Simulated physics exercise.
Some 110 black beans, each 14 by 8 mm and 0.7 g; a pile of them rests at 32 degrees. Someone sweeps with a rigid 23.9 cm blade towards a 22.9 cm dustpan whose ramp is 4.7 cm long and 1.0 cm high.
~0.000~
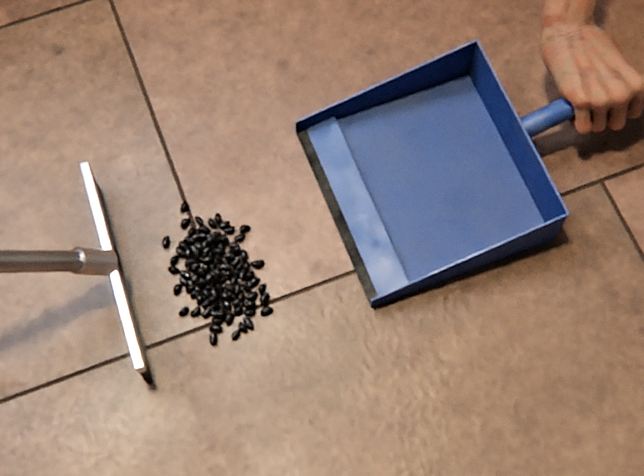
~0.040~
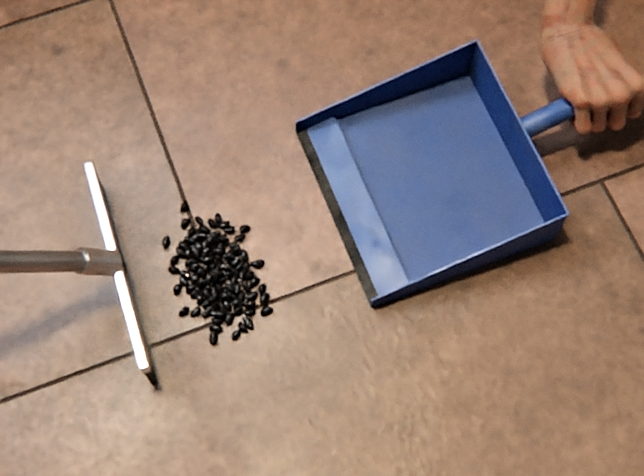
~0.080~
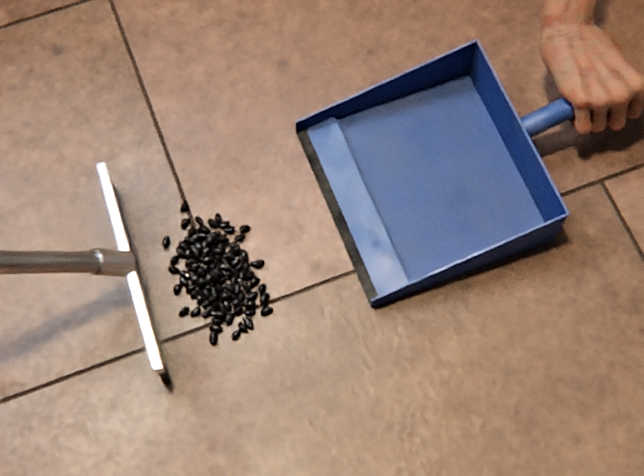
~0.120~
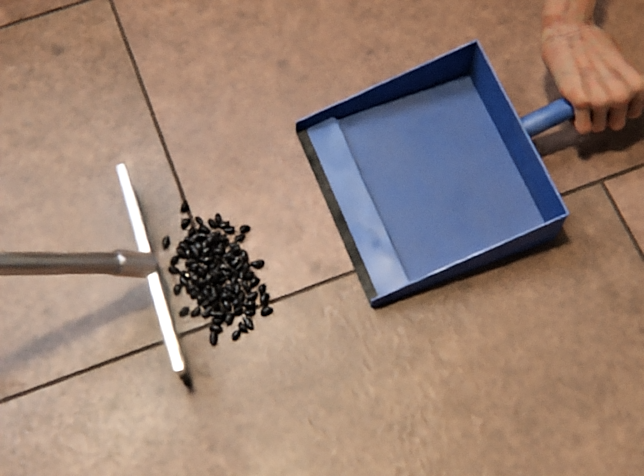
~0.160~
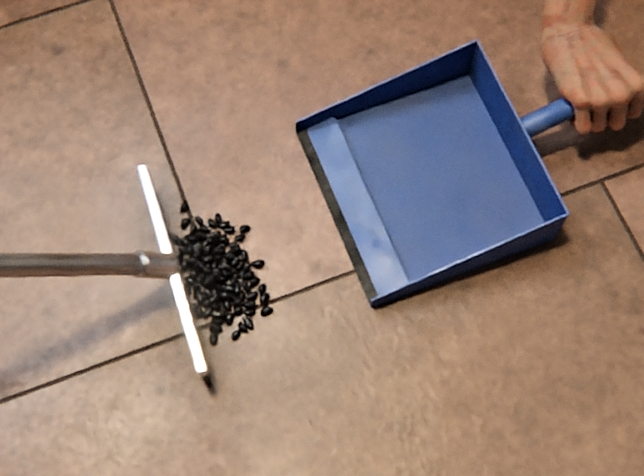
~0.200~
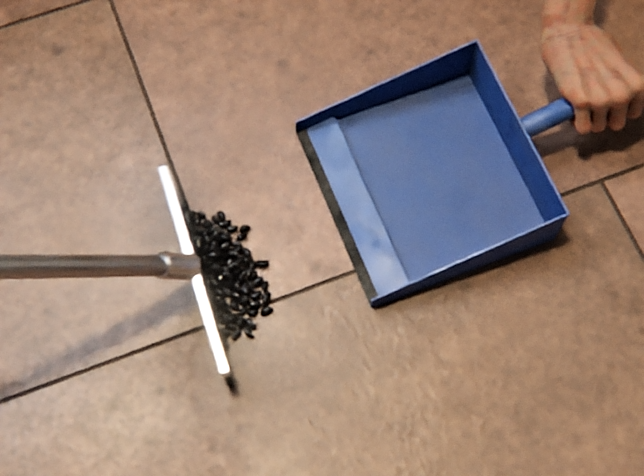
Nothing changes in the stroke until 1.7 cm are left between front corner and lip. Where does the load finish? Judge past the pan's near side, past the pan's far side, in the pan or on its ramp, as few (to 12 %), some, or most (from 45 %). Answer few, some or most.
Near side: Some, far side: Few, pan: Some.
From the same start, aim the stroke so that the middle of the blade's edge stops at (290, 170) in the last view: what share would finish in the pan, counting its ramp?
About 35 per cent.
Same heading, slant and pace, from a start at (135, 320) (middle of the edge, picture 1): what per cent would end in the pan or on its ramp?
Some 35 per cent.
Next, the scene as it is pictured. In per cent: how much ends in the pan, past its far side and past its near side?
Near side 15; far side 0; pan 40.
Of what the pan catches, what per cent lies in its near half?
About 80 per cent.
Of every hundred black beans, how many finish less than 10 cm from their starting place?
About 0 per cent.
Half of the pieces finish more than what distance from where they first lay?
Roughly 16 cm.
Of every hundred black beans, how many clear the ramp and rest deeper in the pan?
Some 5 per cent.
After 0.35 s, middle of the blade 9 cm from the lip; 0 % over the lip, far side 0 %, near side 5 %.
After 0.44 s, middle of the blade 4 cm from the lip; 5 % over the lip, far side 0 %, near side 15 %.
After 0.67 s, middle of the blade 2 cm from the lip; 40 % over the lip, far side 0 %, near side 15 %.
By 2.6 s all is still; near side 15 %, far side 0 %, pan 40 %, in front of the lip or behind the blade 40 %.
